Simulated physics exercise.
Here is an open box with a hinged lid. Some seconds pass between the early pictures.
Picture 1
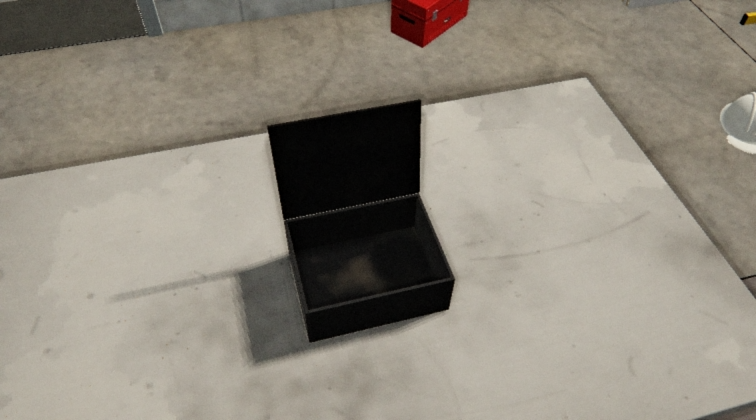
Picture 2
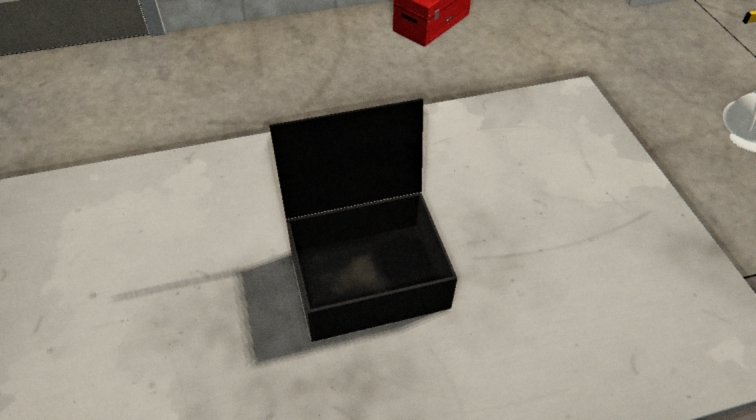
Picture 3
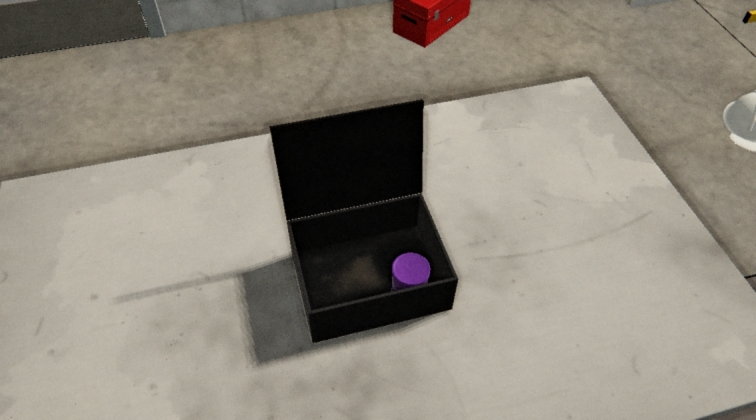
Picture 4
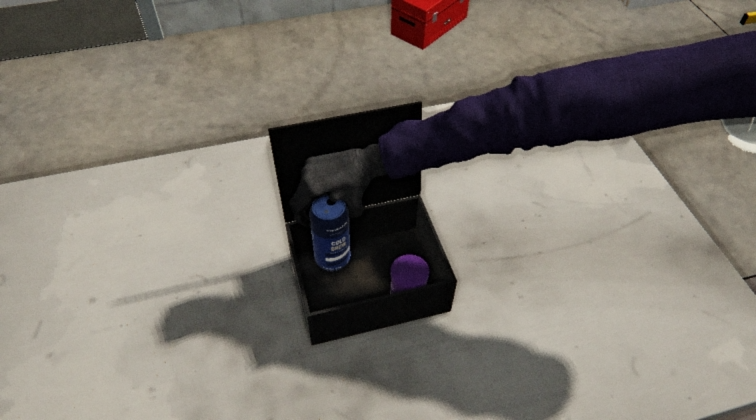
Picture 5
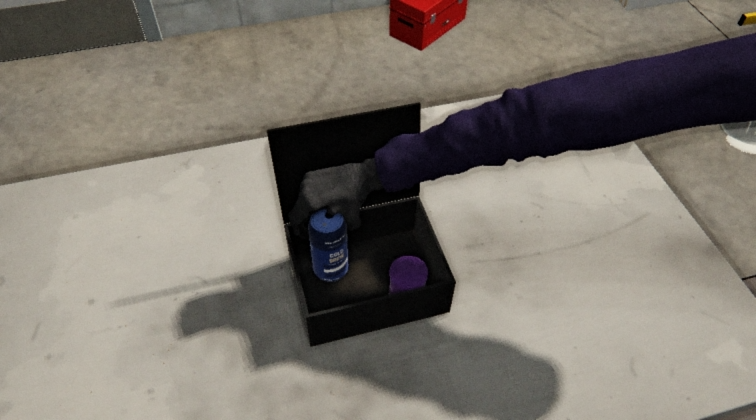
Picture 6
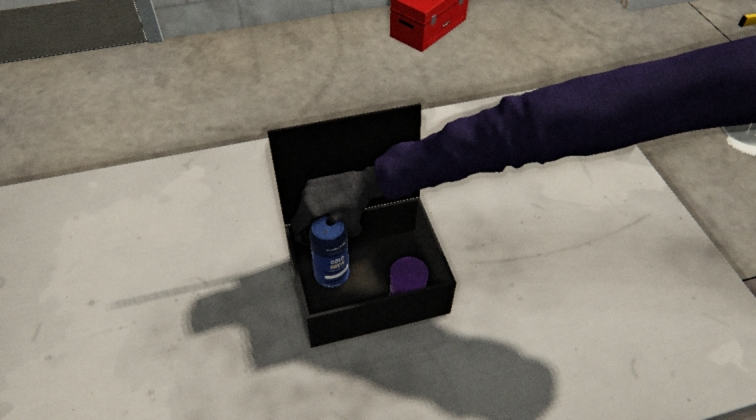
At the start, an open black box with a hinged lid sits empty on a pale surface, and then a purple tin appears in its right side. Next, a gloved hand on a purple-sleeved arm holds a blue can over the left side and lowers it slightly into the box, still gripping it.
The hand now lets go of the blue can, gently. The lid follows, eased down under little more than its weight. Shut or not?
It is held up.
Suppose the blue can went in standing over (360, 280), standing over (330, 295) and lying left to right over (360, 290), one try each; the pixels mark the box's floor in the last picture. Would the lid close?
First try: It will not close; second try: It is held up; third try: It shuts flat.
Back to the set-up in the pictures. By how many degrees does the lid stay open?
Some 60° above the rim.
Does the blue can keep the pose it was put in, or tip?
The blue can keeps its pose.
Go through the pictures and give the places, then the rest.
In the first picture, the last thing is not in view yet.
In the second picture, the last thing is not in view yet.
In the third picture, the last thing is not in view yet; purple tin (410, 280).
In the fourth picture, coming down; blue can (331, 235); purple tin (409, 282).
In the fifth picture, coming down; blue can (329, 246); purple tin (408, 283).
In the sixth picture, put in, still held; blue can (330, 253); purple tin (408, 284).
Then, 1.00 s after the last picture, lid starting down.
Then, 1.30 s after the last picture, lid 78° above the rim.
Then, 1.60 s after the last picture, lid 59° above the rim.
At rest, lid 58° above the rim; both in place. Seen from the same camera at the end, blue can near (330, 253).
